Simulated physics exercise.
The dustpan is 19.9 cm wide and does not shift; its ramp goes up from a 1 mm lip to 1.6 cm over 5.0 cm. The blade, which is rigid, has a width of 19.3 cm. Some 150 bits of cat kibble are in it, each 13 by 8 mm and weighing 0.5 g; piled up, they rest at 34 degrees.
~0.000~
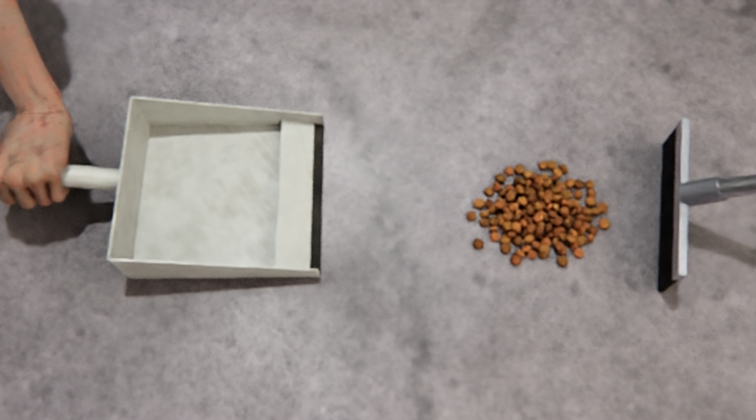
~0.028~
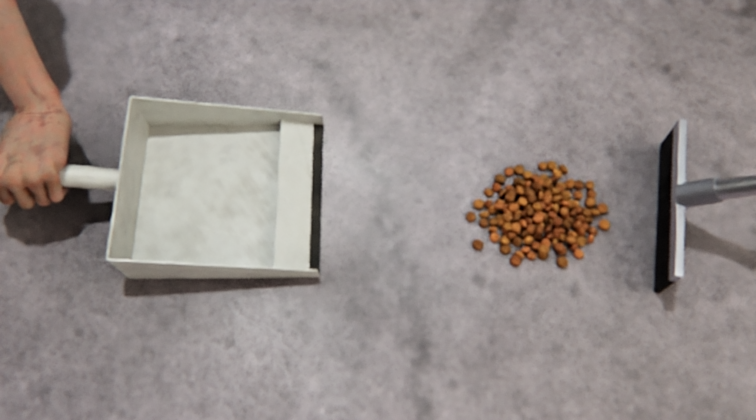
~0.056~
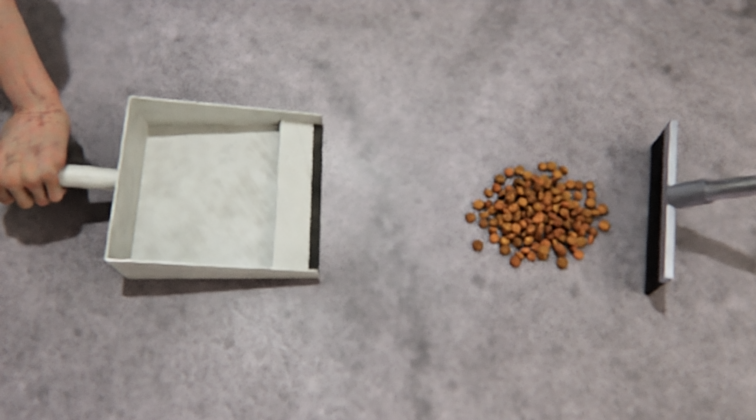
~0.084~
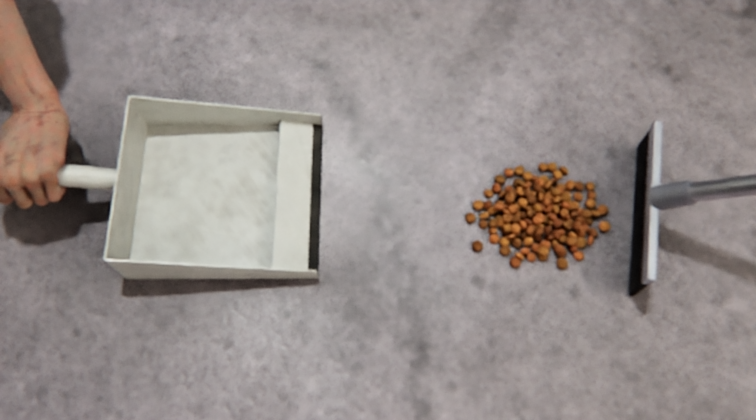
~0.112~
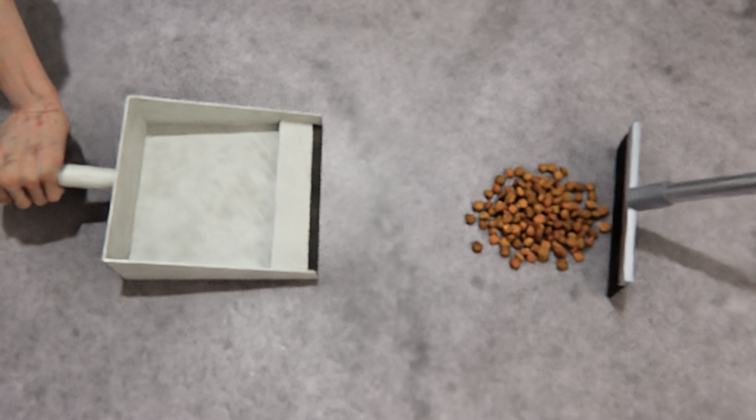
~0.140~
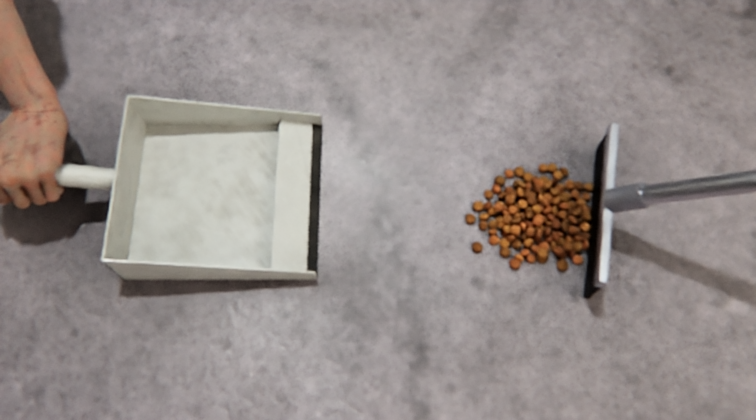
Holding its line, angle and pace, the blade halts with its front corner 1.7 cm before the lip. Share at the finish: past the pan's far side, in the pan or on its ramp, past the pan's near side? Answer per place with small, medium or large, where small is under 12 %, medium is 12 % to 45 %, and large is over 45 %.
Far side small, pan medium, near side small.
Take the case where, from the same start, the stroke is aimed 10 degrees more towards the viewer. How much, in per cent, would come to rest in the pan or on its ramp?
Estimate: 15 % in pan or on ramp.
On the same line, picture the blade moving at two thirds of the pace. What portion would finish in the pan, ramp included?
I'd guess it lands at about 20 per cent.
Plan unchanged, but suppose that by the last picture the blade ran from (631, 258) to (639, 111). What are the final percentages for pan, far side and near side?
The pan gets 5, the far side 35 and the near side 0.
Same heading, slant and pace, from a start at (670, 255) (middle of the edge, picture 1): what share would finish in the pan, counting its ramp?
I'd put it at around 25 per cent.
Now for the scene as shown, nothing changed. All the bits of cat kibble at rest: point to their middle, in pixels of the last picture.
Somewhere near (320, 202) in the last picture.
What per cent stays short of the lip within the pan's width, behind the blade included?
I'd put it near 50 per cent.
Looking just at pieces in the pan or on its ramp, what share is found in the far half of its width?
About 40 %.
Then, at 0.30 s, middle of the blade 17 cm from the lip; 0 % over the lip, far side 0 %, near side 5 %.
After 0.41 s, middle of the blade 7 cm from the lip; 0 % over the lip, far side 5 %, near side 5 %.
After 0.65 s, middle of the blade 3 cm from the lip; 40 % over the lip, far side 10 %, near side 5 %.
By 1.2 s all is still; far side 10 %, pan 40 %, near side 5 %, in front of the lip or behind the blade 50 %.
